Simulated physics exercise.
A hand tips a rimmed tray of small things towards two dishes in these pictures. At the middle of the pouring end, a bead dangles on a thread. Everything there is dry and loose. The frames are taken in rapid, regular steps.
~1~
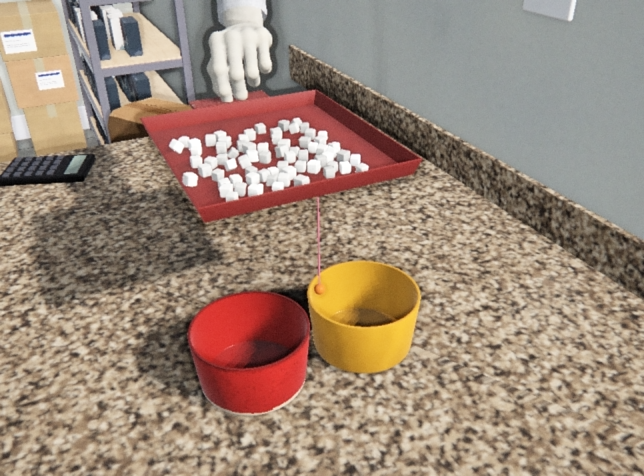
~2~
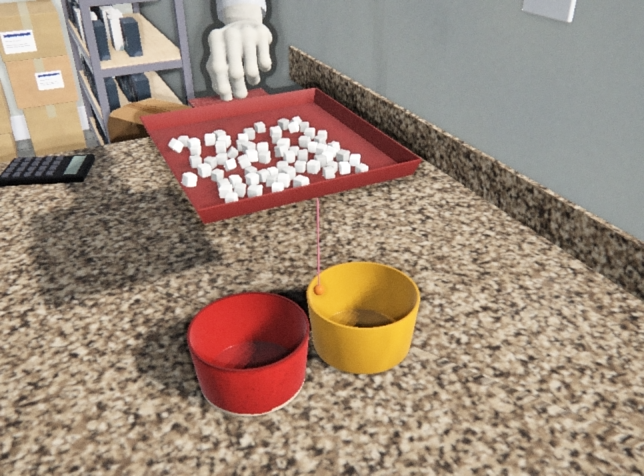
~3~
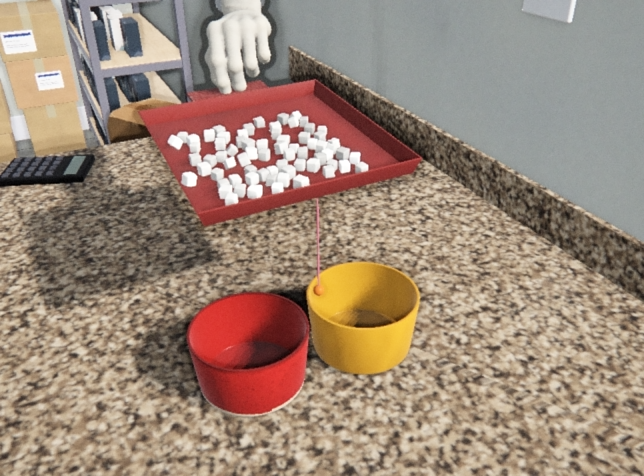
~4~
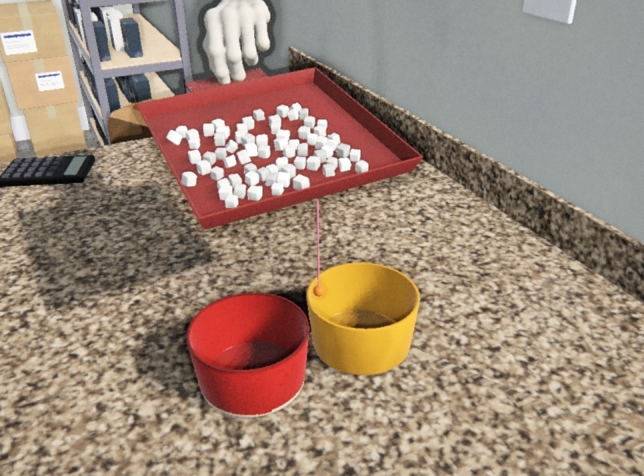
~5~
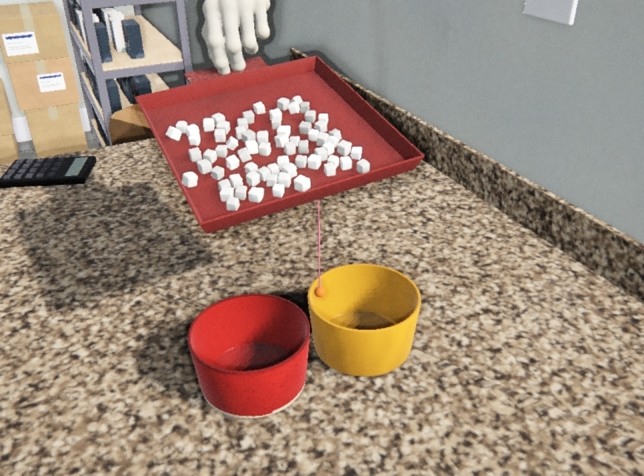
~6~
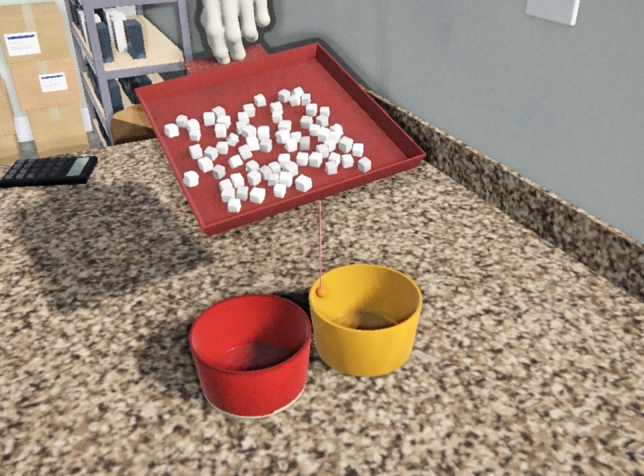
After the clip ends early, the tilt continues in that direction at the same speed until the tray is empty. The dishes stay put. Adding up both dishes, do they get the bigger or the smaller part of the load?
The dishes gather above half.
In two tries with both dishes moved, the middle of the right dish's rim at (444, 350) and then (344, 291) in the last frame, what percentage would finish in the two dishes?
Around 10 and around 60 per cent, in that order.
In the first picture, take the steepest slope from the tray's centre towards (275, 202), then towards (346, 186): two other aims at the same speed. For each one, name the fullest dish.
For the first slope the lefthand dish, for the second the righthand dish.
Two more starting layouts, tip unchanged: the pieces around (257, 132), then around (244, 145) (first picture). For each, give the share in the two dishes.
Close to 70 in a hundred, then close to 70 in a hundred.
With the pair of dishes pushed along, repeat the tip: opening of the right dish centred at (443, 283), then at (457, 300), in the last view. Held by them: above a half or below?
Well, it comes to a lesser portion at first and a lesser portion after that.
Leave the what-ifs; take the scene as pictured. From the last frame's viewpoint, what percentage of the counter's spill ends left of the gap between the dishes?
Estimate: Roughly 40 %.
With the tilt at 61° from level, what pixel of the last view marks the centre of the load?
Roughly at (255, 188).
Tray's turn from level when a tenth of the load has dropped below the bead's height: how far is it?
Approx. reading: About 95°.
Just after the last frame, tray tipped steeply; almost all on the tray; just a few in the left dish; just a few in the air.
A moment on, tray tipped past a quarter turn; the larger part on the tray; about a tenth in the left dish; about a tenth outside both; about a tenth in the air.
Further on, tray tipped past a quarter turn; the larger part in the left dish; just a few in the right dish; roughly a quarter outside both.
When it is over, tray tipped past a quarter turn; the larger part in the left dish; just a few in the right dish; roughly a quarter outside both.
